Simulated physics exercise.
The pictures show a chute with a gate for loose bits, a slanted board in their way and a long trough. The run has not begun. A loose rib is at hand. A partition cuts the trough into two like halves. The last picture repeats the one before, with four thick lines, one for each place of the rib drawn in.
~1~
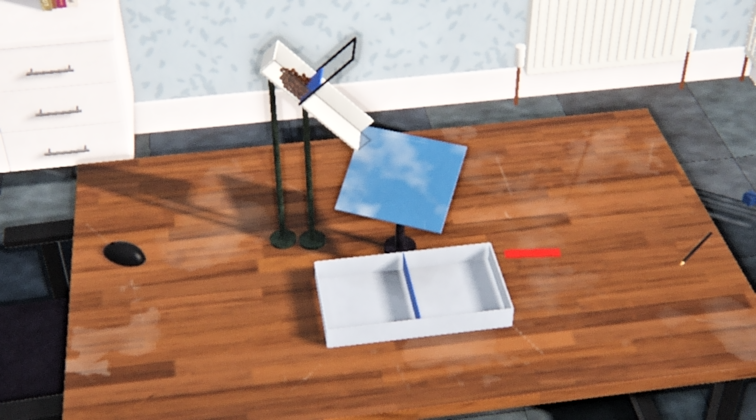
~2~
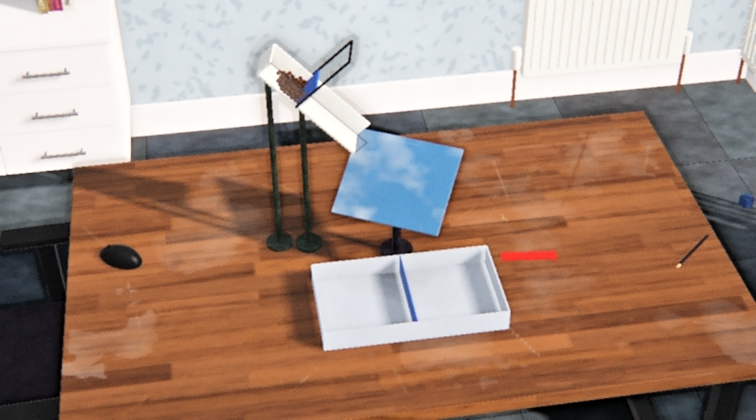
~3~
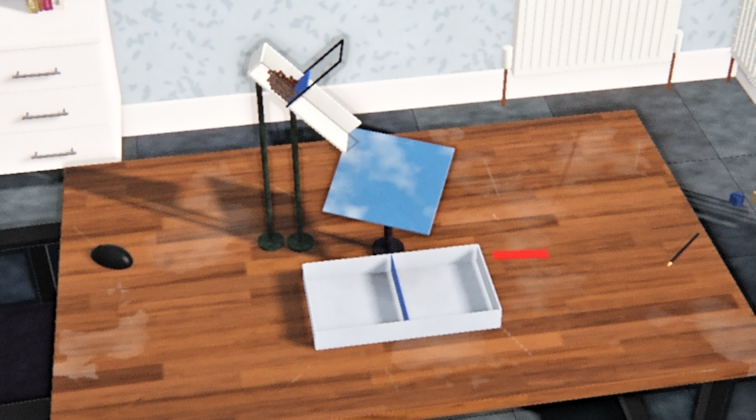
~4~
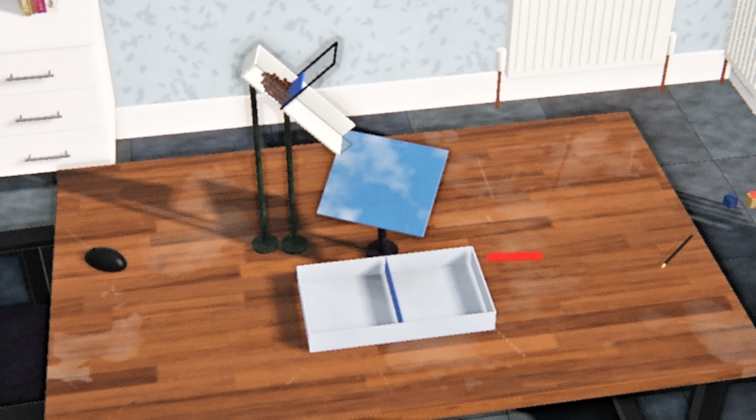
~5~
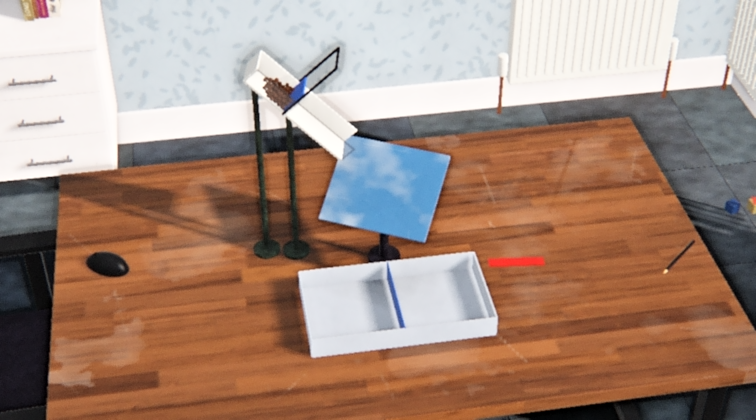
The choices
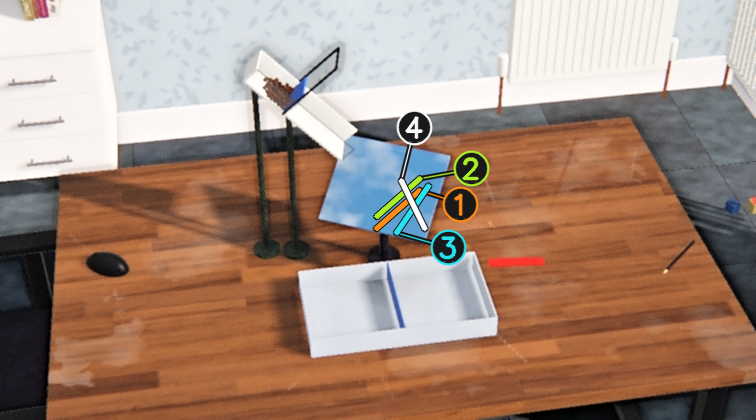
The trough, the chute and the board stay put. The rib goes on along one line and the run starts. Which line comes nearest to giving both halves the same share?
Line 4.
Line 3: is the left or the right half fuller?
The left half.
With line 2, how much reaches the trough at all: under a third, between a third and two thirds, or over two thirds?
Over two thirds.
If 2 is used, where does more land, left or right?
More lands on the left.
On the marked copy, line 1 from (419, 190) to (376, 228); line 2 from (420, 178) to (376, 216); line 3 from (428, 186) to (396, 232); line 4 from (401, 180) to (424, 228).
With 1, of what is caught, nearly all in the left half, a small part in the right.
With 2, of what is caught, nearly all in the left half, a stray few in the right.
With 3, of what is caught, nearly all in the left half, a stray few in the right.
With 4, of what is caught, about a third in the left half, about two thirds in the right.
